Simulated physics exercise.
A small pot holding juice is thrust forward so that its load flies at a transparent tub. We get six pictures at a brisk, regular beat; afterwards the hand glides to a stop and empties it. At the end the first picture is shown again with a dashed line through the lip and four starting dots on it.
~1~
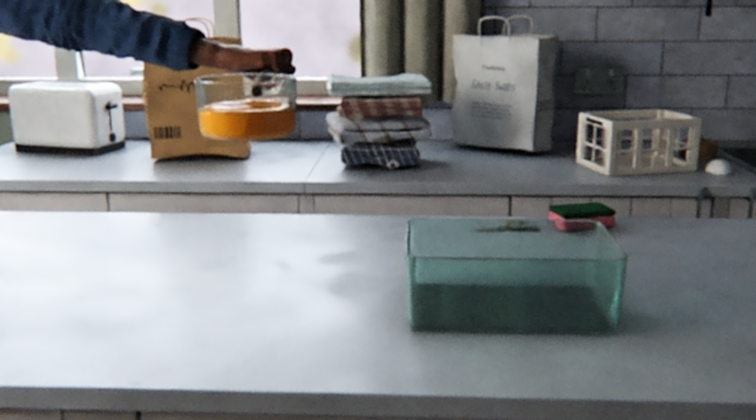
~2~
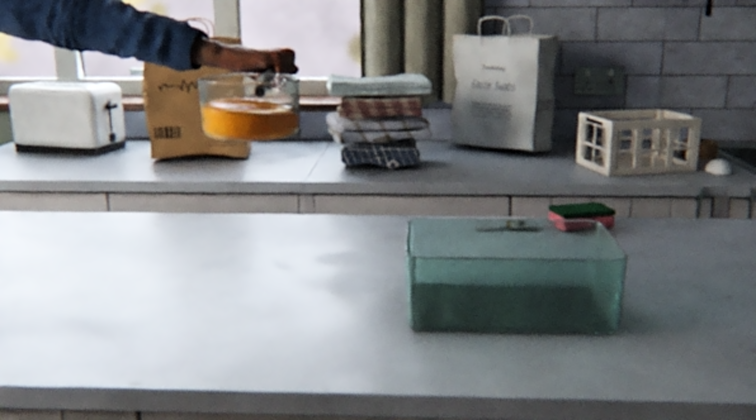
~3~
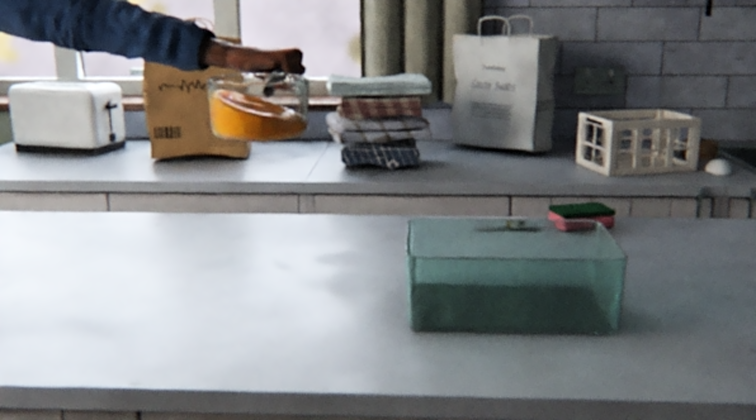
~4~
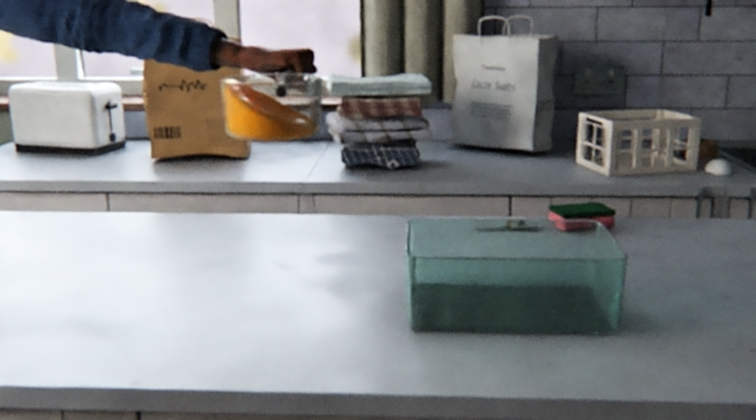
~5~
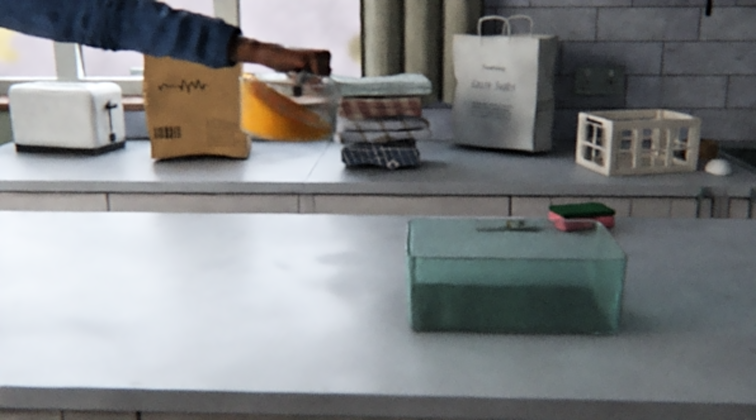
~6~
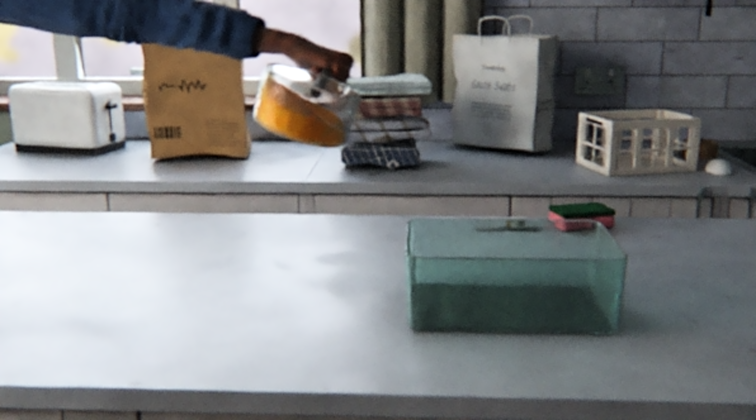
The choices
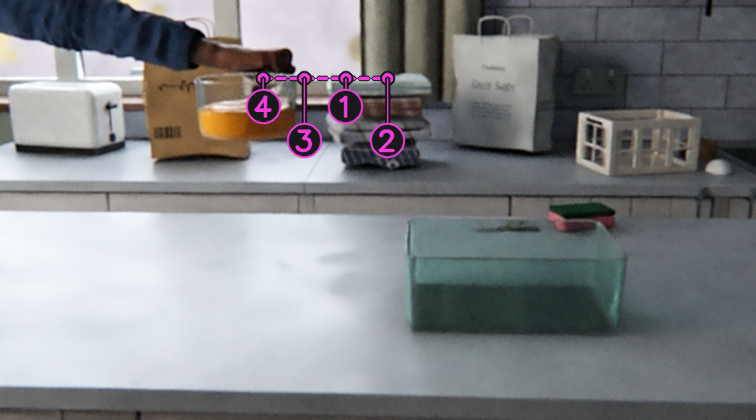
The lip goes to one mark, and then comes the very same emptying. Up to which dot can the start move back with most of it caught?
That is place 4.
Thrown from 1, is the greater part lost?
No, not at all.
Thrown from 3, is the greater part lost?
No, that is safe.
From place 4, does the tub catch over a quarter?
Yes.
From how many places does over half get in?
All of them.
On the marked copy, 1 at (345, 78); 2 at (387, 78); 3 at (304, 78); 4 at (263, 78).
With 1, about 87 % lands in the tub, 9 % falls short and 4 % goes beside or beyond.
With 2, about 86 % lands in the tub, 7 % falls short and 6 % goes beside or beyond.
With 3, about 82 % lands in the tub, 7 % falls short and 11 % goes beside or beyond.
With 4, about 64 % lands in the tub, 28 % falls short and 8 % goes beside or beyond.
